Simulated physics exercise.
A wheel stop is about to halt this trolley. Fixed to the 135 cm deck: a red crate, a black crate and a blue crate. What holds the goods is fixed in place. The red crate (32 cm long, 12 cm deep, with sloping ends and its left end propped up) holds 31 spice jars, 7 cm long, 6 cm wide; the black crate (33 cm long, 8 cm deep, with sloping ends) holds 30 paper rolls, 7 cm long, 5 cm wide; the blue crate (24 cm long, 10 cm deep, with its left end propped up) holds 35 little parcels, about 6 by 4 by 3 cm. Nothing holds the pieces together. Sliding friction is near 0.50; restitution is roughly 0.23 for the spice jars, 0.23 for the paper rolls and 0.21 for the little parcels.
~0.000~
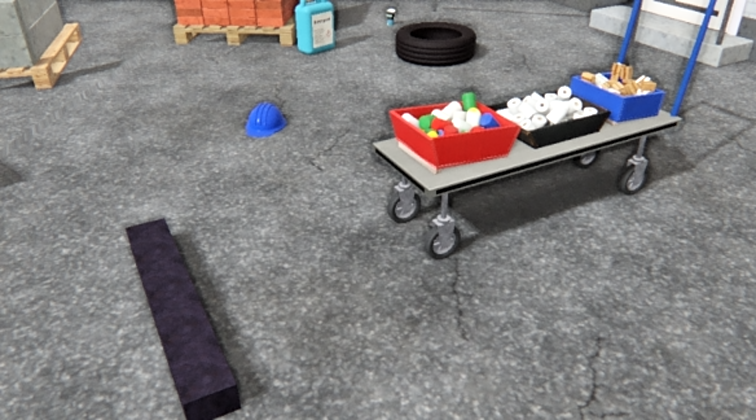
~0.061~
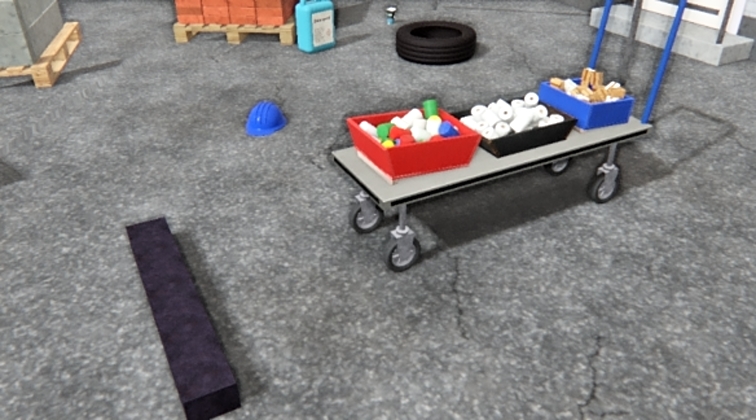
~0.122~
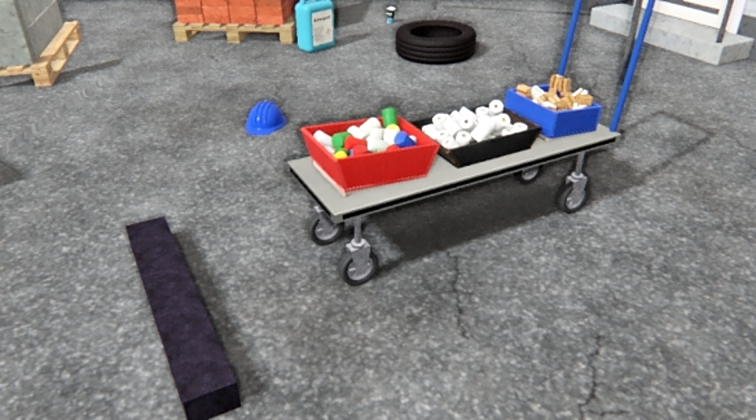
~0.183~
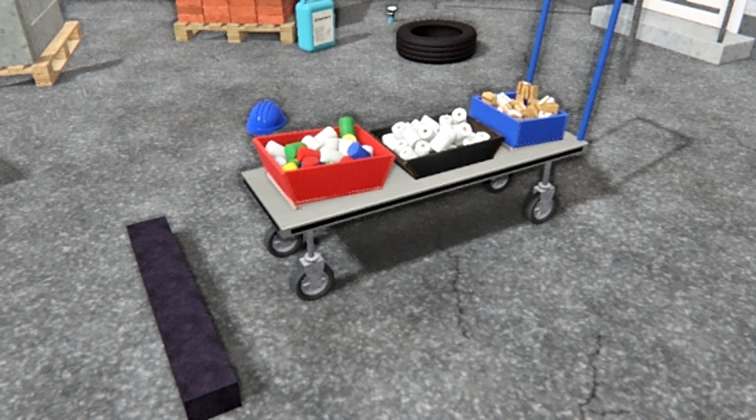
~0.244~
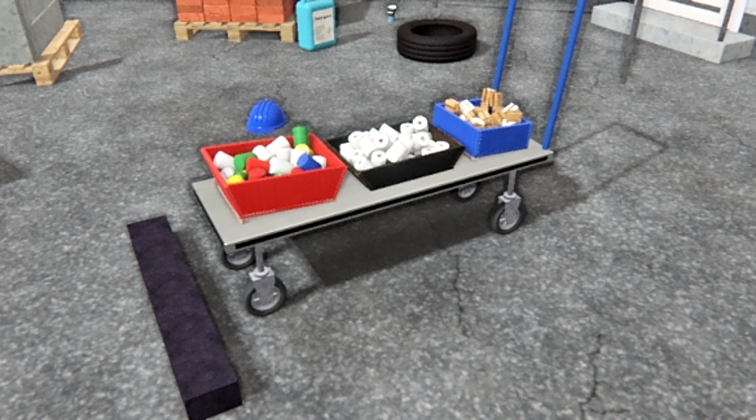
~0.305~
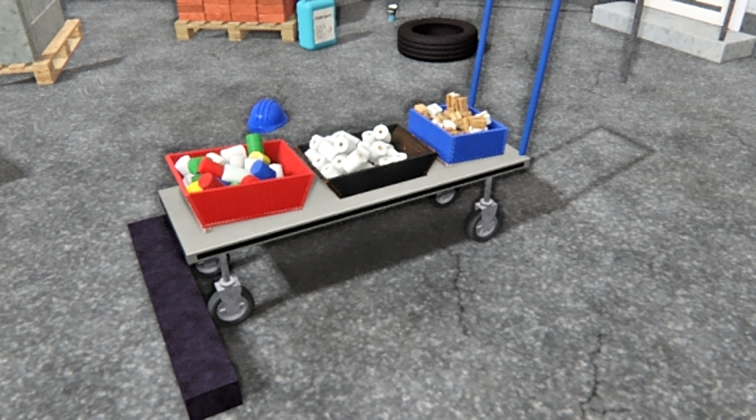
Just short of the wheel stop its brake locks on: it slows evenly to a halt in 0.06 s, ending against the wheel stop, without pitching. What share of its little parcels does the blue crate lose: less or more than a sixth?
It sheds under a sixth of them.
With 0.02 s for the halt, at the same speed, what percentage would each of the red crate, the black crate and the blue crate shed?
In that case red crate 20, black crate 50, blue crate 20 per cent.
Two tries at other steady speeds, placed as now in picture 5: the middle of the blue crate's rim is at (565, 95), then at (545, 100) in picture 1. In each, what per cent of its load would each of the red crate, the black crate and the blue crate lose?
Red crate 0 then 0, black crate 10 then 0, blue crate 0 then 0 per cent.
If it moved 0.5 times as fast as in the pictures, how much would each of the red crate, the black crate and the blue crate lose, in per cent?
In that case red crate 0, black crate 10, blue crate 0 per cent.
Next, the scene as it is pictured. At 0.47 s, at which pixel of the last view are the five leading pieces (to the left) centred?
Around (177, 168).
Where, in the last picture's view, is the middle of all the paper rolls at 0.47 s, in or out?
At about (325, 146).
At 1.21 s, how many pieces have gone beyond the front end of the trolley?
About 5.
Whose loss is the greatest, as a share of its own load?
The black crate.
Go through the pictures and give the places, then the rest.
In the first frame (places track the rim corner closest to us here), blue crate (624, 97); red crate (433, 138); 89 cm to go; all still inside.
Blue crate (592, 104); red crate (387, 148); 70 cm to go, in the second frame.
Blue crate (557, 112); red crate (337, 159); 51 cm to go, in the third frame.
Blue crate (520, 121); red crate (285, 172); 32 cm to go, in the fourth frame.
Blue crate (481, 130); red crate (228, 185); 13 cm to go, in the fifth frame.
Blue crate (454, 136); red crate (189, 194); stopping; all still inside, in the sixth frame.
After 0.35 s, the red crate has all 31, the black crate is down by 1 of 30 and the blue crate has all 35.
After 0.47 s, the red crate is down by 3 of 31, the black crate is down by 7 of 30 and the blue crate is down by 3 of 35.
After 0.70 s, the red crate is down by 5 of 31, the black crate is down by 10 of 30 and the blue crate is down by 3 of 35.
Outcome (at 1.21 s), the red crate is down by 5 of 31, the black crate is down by 10 of 30 and the blue crate is down by 3 of 35. Asked share, 3 of 35, 9 per cent.
